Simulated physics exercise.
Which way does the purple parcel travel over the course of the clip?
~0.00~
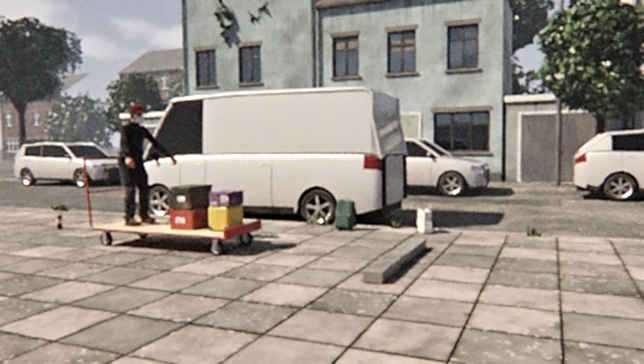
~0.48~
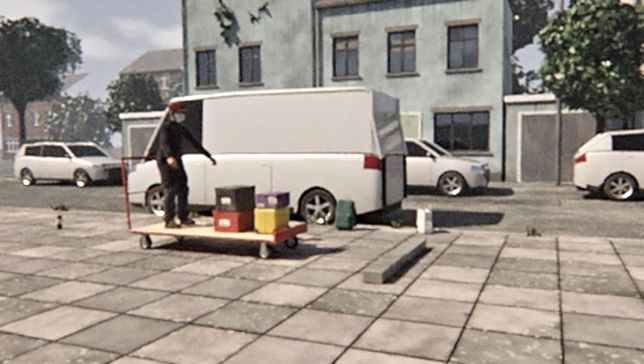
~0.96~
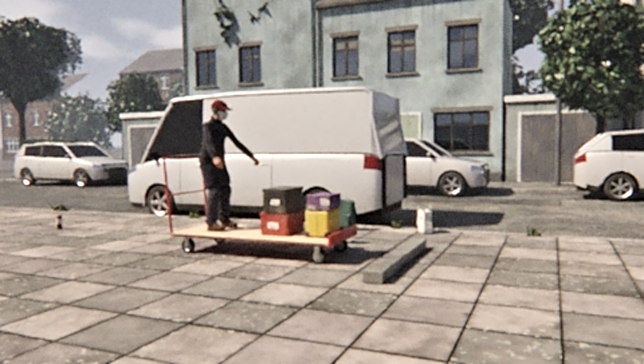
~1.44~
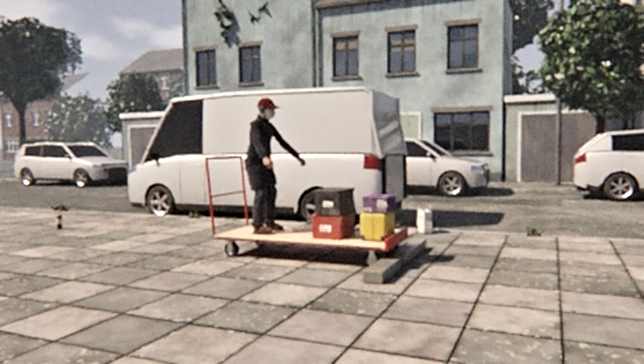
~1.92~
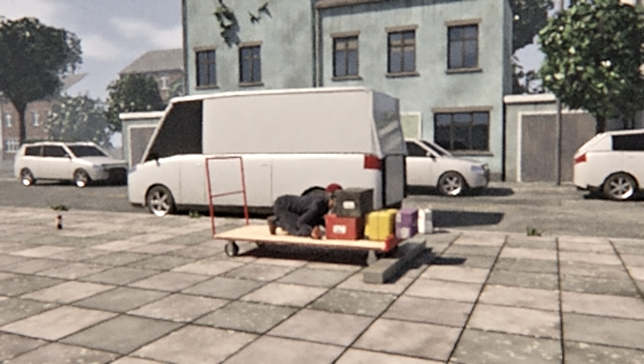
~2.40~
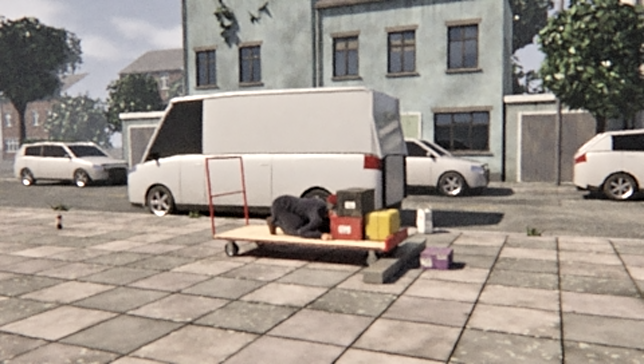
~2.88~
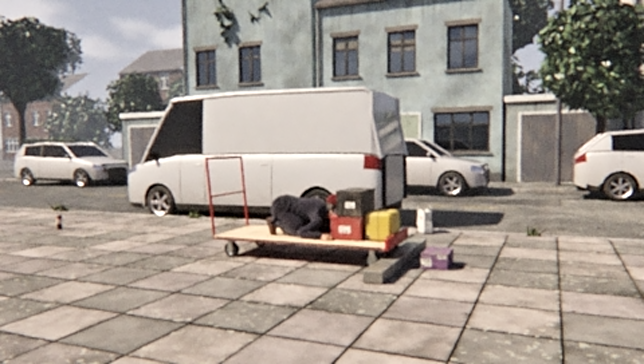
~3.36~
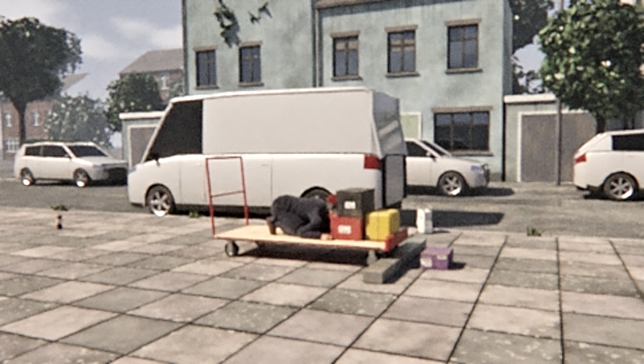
The purple parcel moves to the right, first riding on the trolley and then tumbling off its front end onto the paving.
